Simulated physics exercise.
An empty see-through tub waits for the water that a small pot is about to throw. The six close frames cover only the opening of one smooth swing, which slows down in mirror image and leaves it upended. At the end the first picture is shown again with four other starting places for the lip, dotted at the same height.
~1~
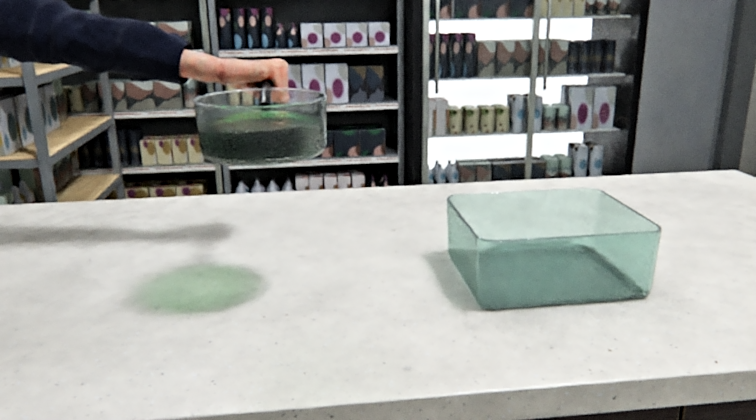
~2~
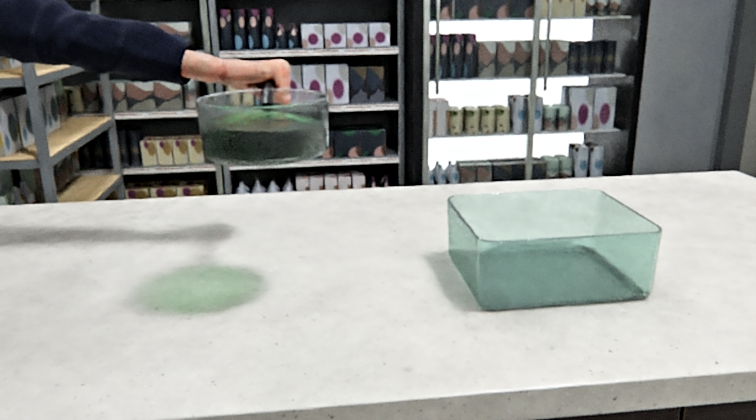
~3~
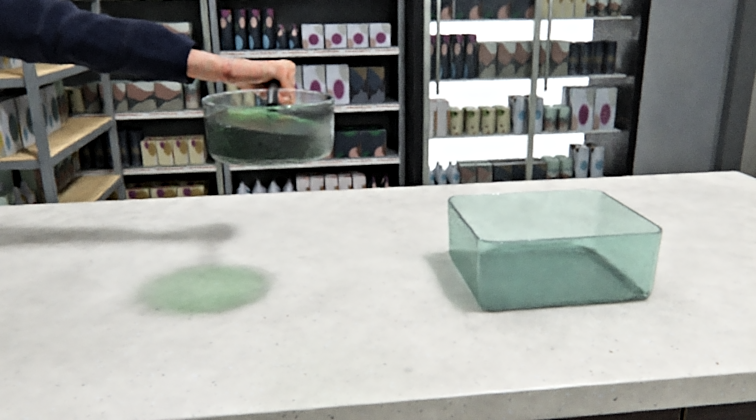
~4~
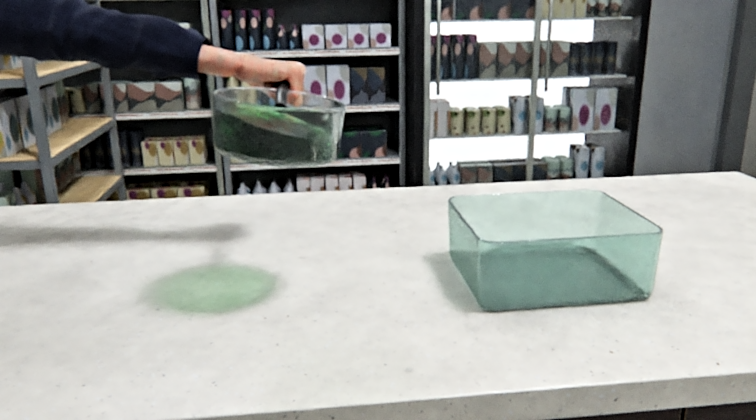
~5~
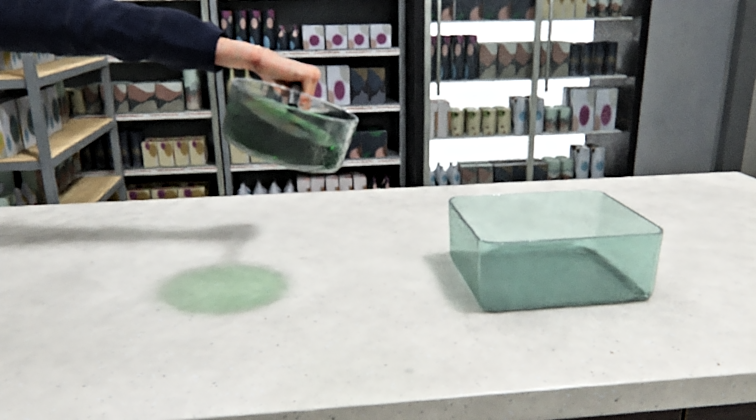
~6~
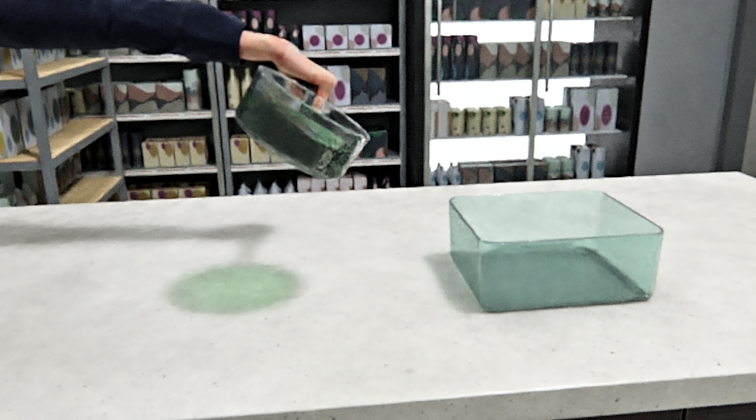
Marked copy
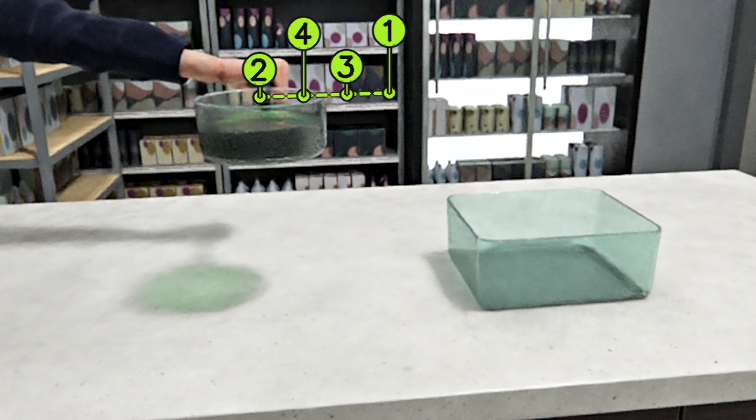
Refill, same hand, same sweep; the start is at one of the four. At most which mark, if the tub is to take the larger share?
Place 3 just does it.
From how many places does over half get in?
Two of them.
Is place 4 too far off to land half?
Yes, that goes wrong.
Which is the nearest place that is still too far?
That is place 4.
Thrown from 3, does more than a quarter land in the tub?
Yes, clearly.
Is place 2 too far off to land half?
Yes, it does.
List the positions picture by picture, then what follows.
The first frame shows upright, lip at (323, 95); tub from (476, 306) to (648, 294); nothing has left yet.
The second frame shows upright, lip at (326, 95); nothing has left yet.
The third frame shows upright, lip at (331, 97); nothing has left yet.
The fourth frame shows tipped about 8°, lip at (343, 104); nothing has left yet.
The fifth frame shows tipped about 19°, lip at (356, 117); nothing has left yet.
The sixth frame shows tipped about 34°, lip at (367, 134); nothing has left yet.
In lime, 1 at (389, 92); 2 at (259, 97); 3 at (346, 94); 4 at (303, 95).
If 1 is chosen, about 76 % lands in the tub, 5 % falls short and 19 % goes beside or beyond.
If 2 is chosen, about 0 % lands in the tub, 96 % falls short and 4 % goes beside or beyond.
If 3 is chosen, about 72 % lands in the tub, 17 % falls short and 11 % goes beside or beyond.
If 4 is chosen, about 16 % lands in the tub, 79 % falls short and 5 % goes beside or beyond.
